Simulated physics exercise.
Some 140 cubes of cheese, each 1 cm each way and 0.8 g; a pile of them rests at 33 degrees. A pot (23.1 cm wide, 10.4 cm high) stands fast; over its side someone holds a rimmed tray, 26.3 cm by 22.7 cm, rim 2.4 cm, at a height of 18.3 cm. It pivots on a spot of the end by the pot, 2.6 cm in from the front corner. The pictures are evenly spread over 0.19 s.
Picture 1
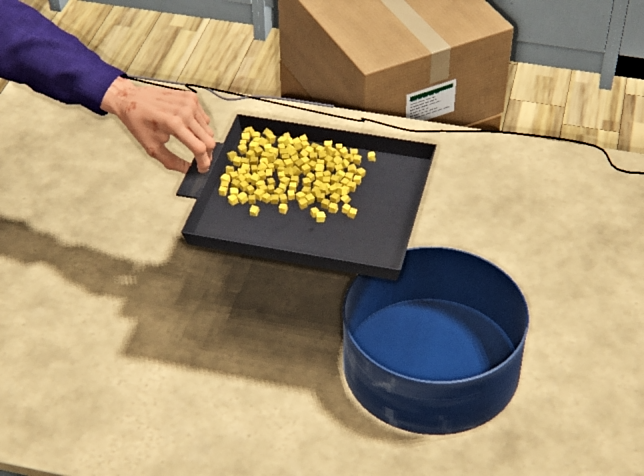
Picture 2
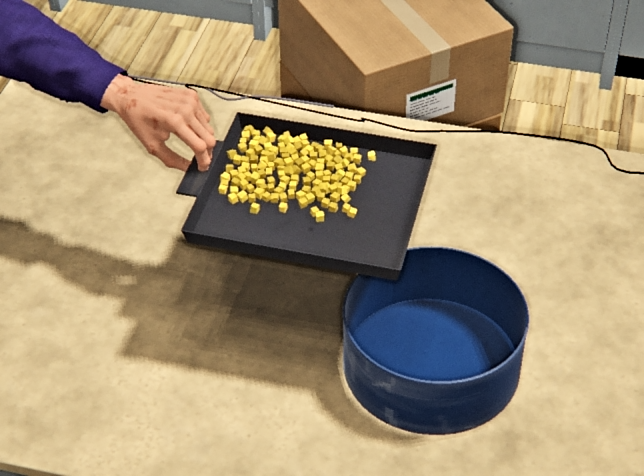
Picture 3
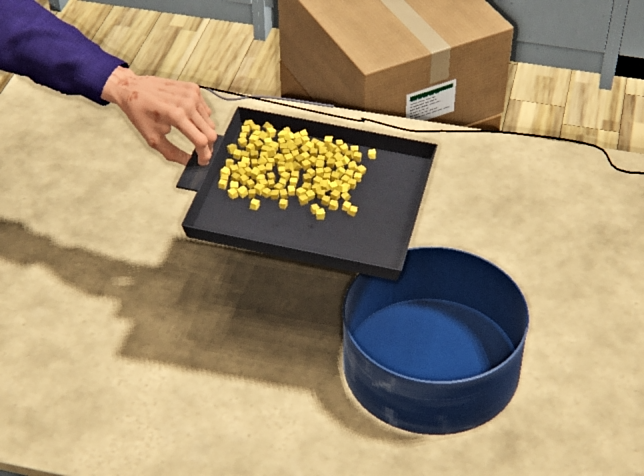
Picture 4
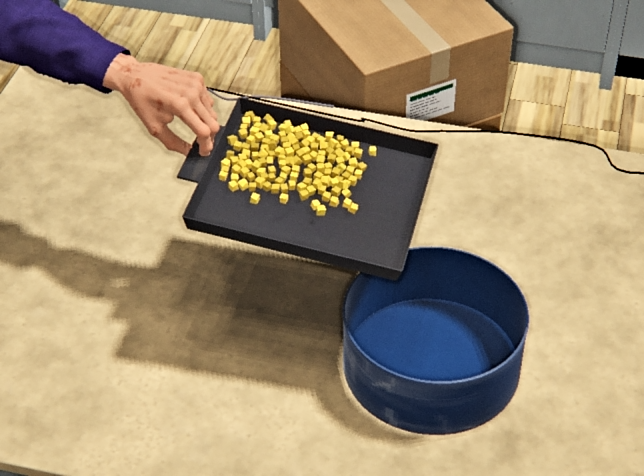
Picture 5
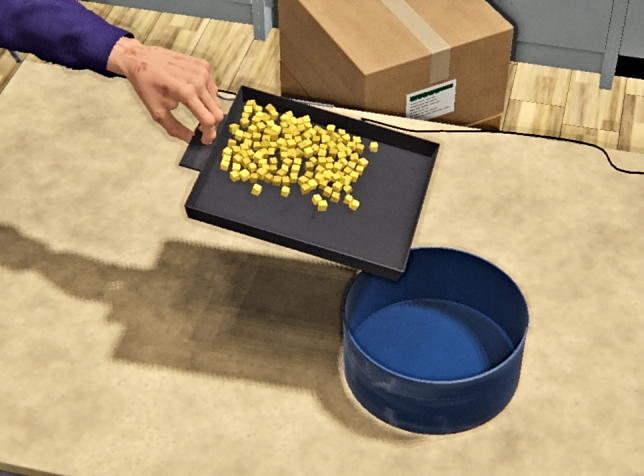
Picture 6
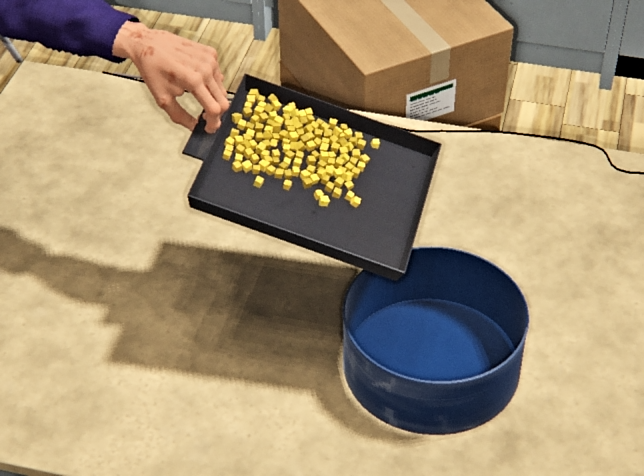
On a tan tabletop, a hand in a purple sleeve held a dark tray of small yellow cubes beside a blue pot, then gradually raised its left end, tilting it while the cubes stayed bunched together.
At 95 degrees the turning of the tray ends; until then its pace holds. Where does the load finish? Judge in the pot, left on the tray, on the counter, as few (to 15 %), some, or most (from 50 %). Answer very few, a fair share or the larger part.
Pot: The larger part, tray: Very few, counter: A fair share.
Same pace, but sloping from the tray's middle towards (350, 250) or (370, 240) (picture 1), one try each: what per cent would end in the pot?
Some 75 and 95 per cent.
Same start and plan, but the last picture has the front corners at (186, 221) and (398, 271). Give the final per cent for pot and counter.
Pot 65, counter 35.
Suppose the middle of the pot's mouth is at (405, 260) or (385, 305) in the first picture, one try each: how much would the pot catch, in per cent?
About 45 and 30 per cent.
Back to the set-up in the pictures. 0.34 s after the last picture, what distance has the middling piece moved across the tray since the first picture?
Some 4 cm.
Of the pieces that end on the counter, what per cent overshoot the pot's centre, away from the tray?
About 100 per cent.
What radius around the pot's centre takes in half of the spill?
Some 28 cm.
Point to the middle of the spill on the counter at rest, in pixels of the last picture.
Around (572, 305).
Then, 0.34 s after the last picture, tilt 54 degrees; the tray holds 100 %, the pot 0 %.
Then, 0.57 s after the last picture, tilt 80 degrees; the tray holds 55 %, the pot 5 %.
Then, 0.91 s after the last picture, tilt 95 degrees; the tray holds 5 %, the pot 55 %.
In the end, pot 65 %, tray 0 %, counter 35 %.
